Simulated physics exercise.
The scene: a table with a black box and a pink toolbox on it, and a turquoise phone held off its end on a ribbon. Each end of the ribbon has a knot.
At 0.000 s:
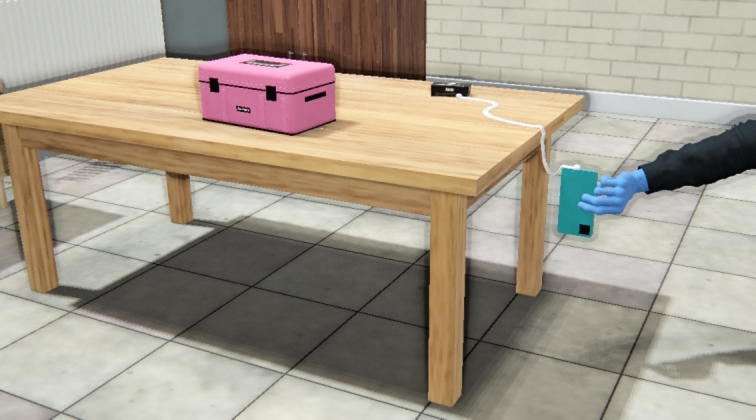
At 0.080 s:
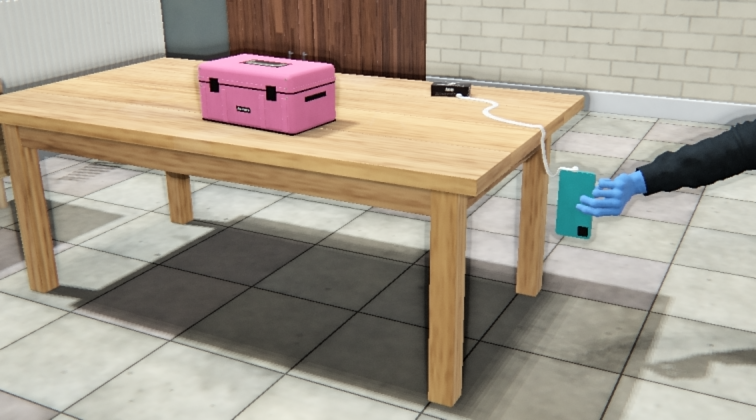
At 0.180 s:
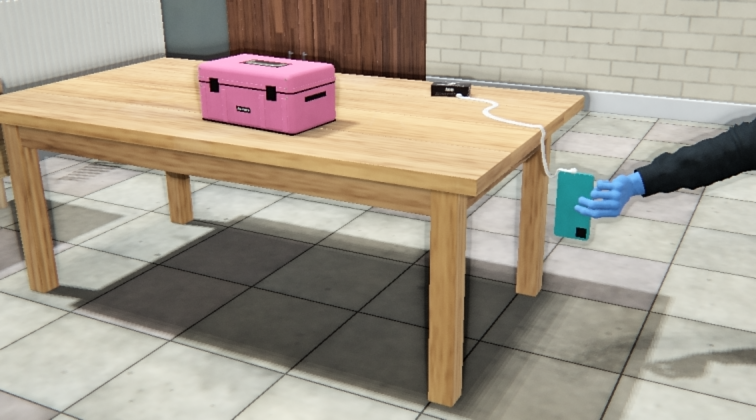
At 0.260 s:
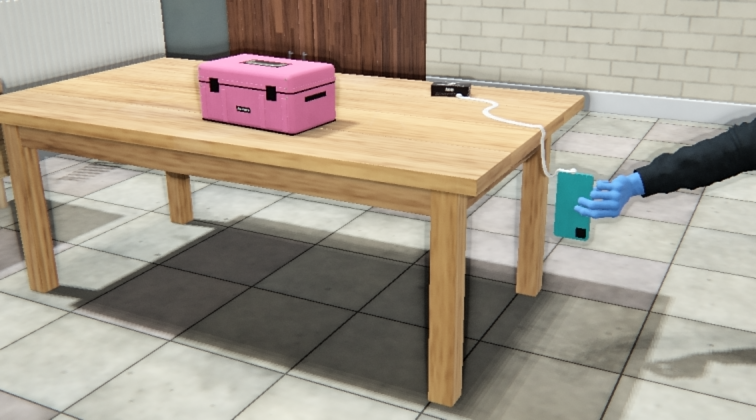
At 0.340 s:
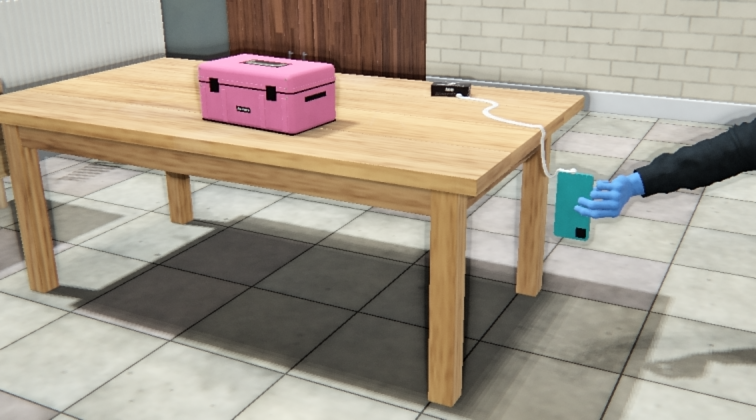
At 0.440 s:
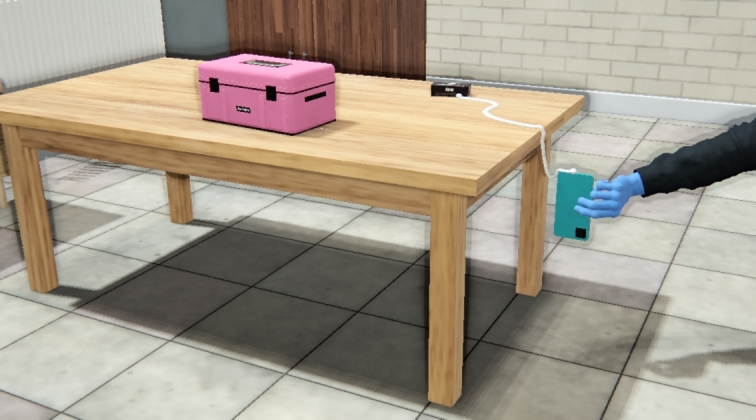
On a wooden table, a pink toolbox and black box sitting still while a gloved hand holds a ribbon-tied turquoise phone beside it.
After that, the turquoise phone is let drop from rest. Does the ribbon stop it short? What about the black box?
The turquoise phone goes all the way down; the black box is yanked off.
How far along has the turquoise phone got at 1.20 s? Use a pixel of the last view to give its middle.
At the stated time, position (557, 321).
After 0.84 s, phone on the floor near (555, 320); toolbox unmoved; box tugged along near (515, 106).
After 1.20 s, phone on the floor near (557, 321); toolbox unmoved; box over the edge.
At rest, phone on the floor near (557, 321); toolbox unmoved; box down on the floor. The turquoise phone lands on the floor and the black box follows it down.
